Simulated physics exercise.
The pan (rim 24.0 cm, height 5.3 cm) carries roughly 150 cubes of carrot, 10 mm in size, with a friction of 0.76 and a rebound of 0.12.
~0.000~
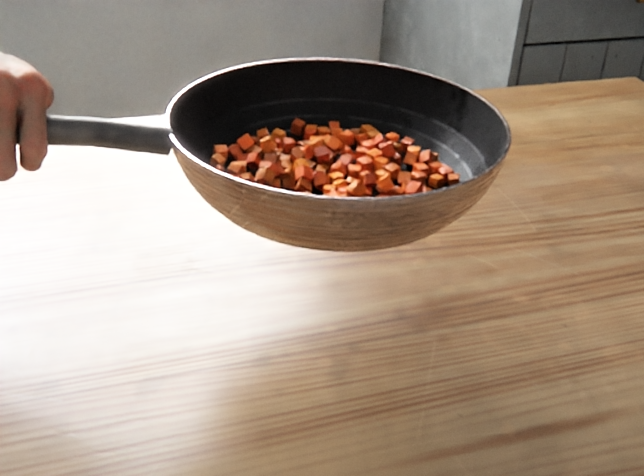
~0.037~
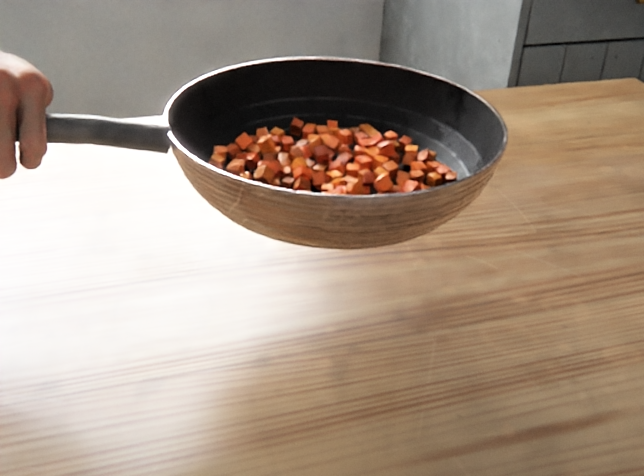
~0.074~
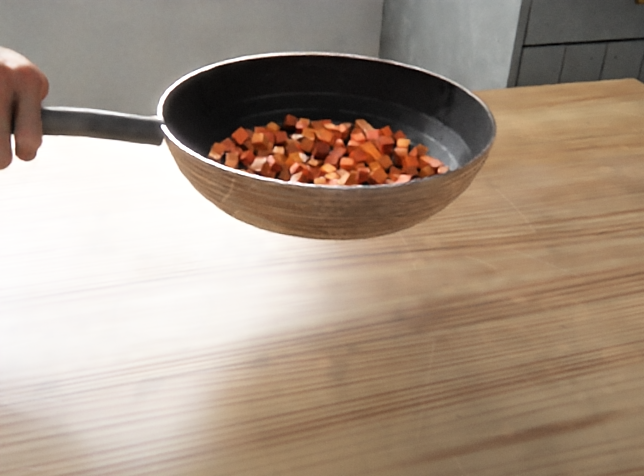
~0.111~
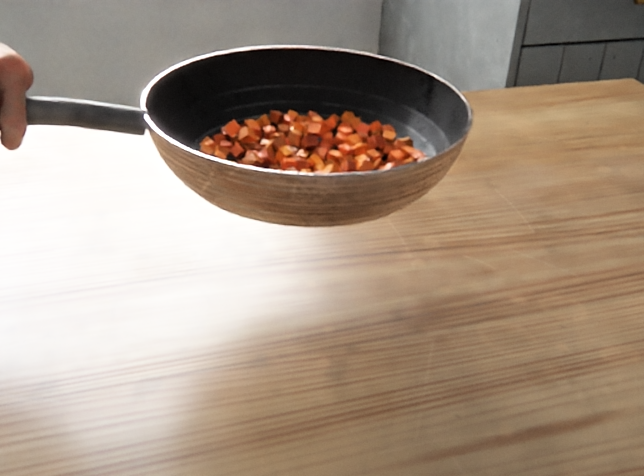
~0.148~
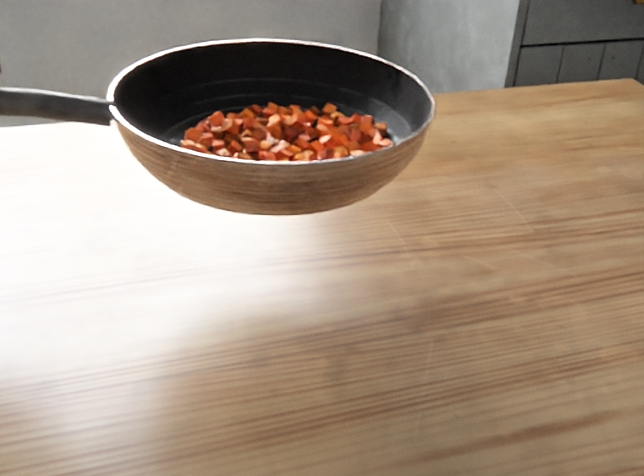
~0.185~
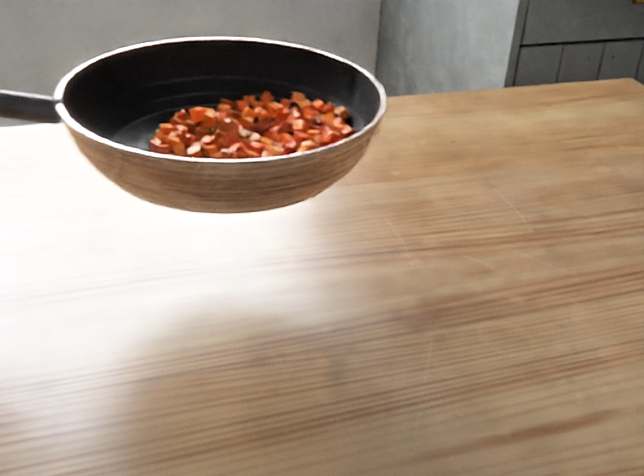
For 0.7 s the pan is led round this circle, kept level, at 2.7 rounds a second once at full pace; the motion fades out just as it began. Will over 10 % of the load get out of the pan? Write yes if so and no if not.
I write yes.
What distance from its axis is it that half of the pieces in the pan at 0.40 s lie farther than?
Reading: Near 9.5 cm.
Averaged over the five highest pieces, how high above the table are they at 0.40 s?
Roughly 18 cm.
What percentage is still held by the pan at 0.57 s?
Roughly 70 %.
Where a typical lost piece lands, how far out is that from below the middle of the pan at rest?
36 cm, roughly.
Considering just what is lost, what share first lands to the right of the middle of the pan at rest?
About 80 percent.
After 0.40 s, pan 95 %, in the air 5 %; middle of the pieces not yet landed near (183, 197).
After 0.57 s, fallen in front of where it stops 5 %, pan 70 %, in the air 25 %; middle of the pieces not yet landed near (346, 171).
Then, at 0.74 s, fallen in front of where it stops 15 %, pan 60 %, fallen right of where it stops 15 %, in the air 10 %; middle of the pieces not yet landed near (174, 134).
Then, at 0.89 s, fallen in front of where it stops 15 %, pan 60 %, fallen behind where it stops 10 %, fallen right of where it stops 15 %; middle of the pieces not yet landed near (139, 171).
At rest (1.9 s), fallen in front of where it stops 15 %, pan 60 %, fallen behind where it stops 10 %, fallen right of where it stops 15 %.
